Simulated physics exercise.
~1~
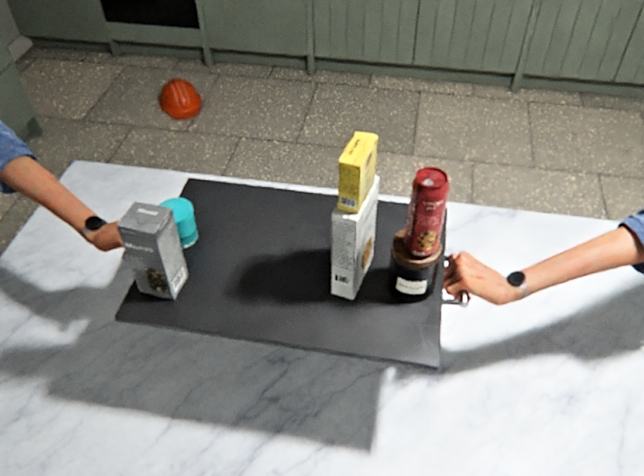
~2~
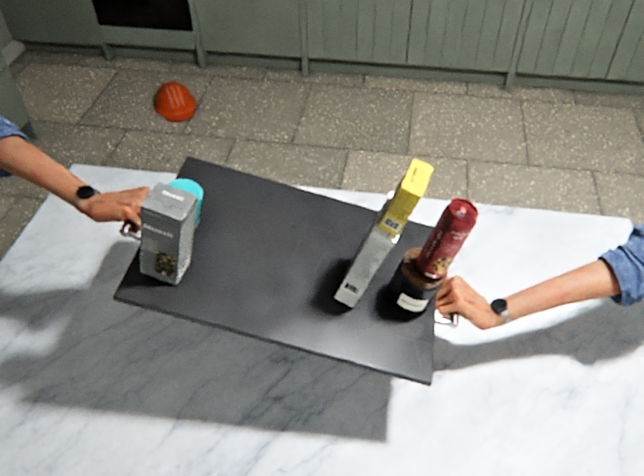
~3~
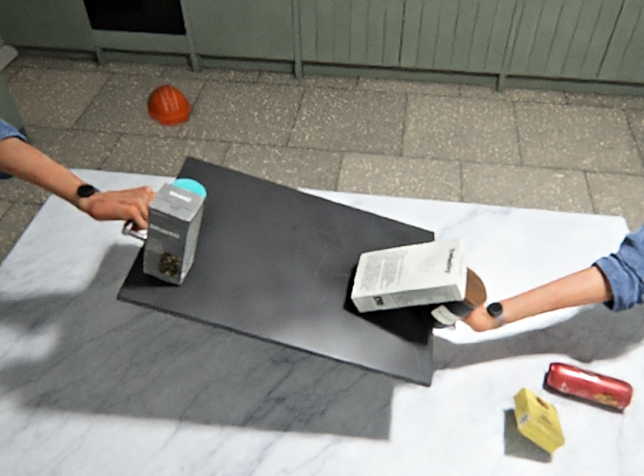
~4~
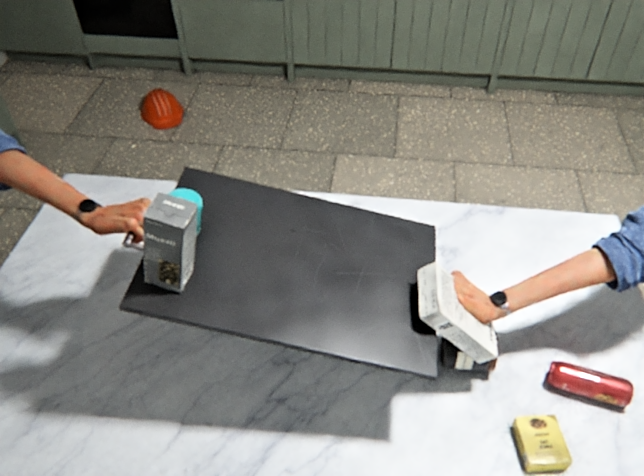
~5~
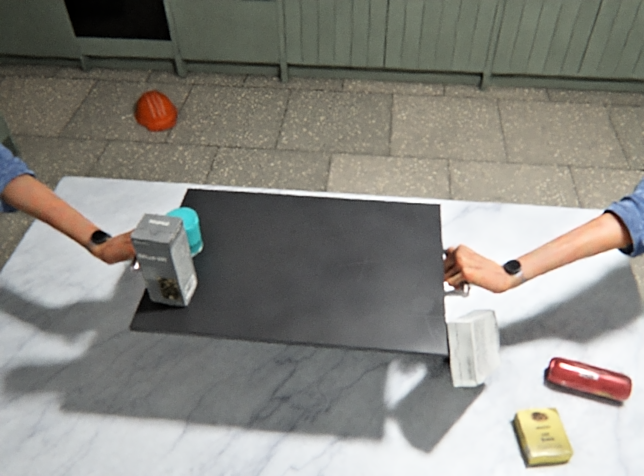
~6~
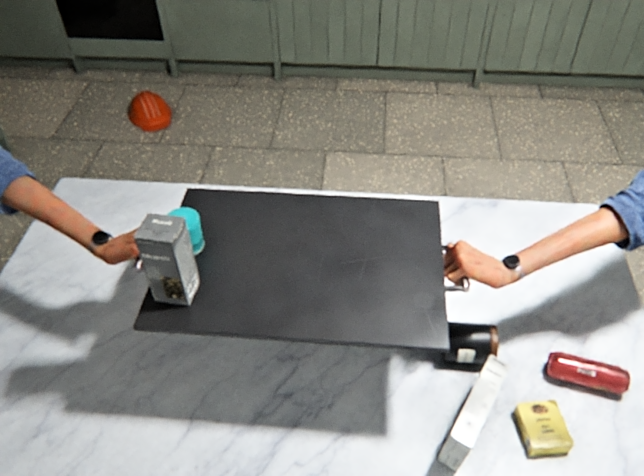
A flat black tray, held at either end by two hands above a marble surface, carries a grey carton and turquoise tin on the left, and a white packet topped by a yellow carton beside a dark jar topped by a red can on the right. The tray tips right side down, and both stacks lean. The can and yellow carton drop onto the marble, while the packet topples against the jar. Both then slip over the right edge. The hands bring the tray nearly level, leaving four items lying off it and the grey carton and tin still aboard.
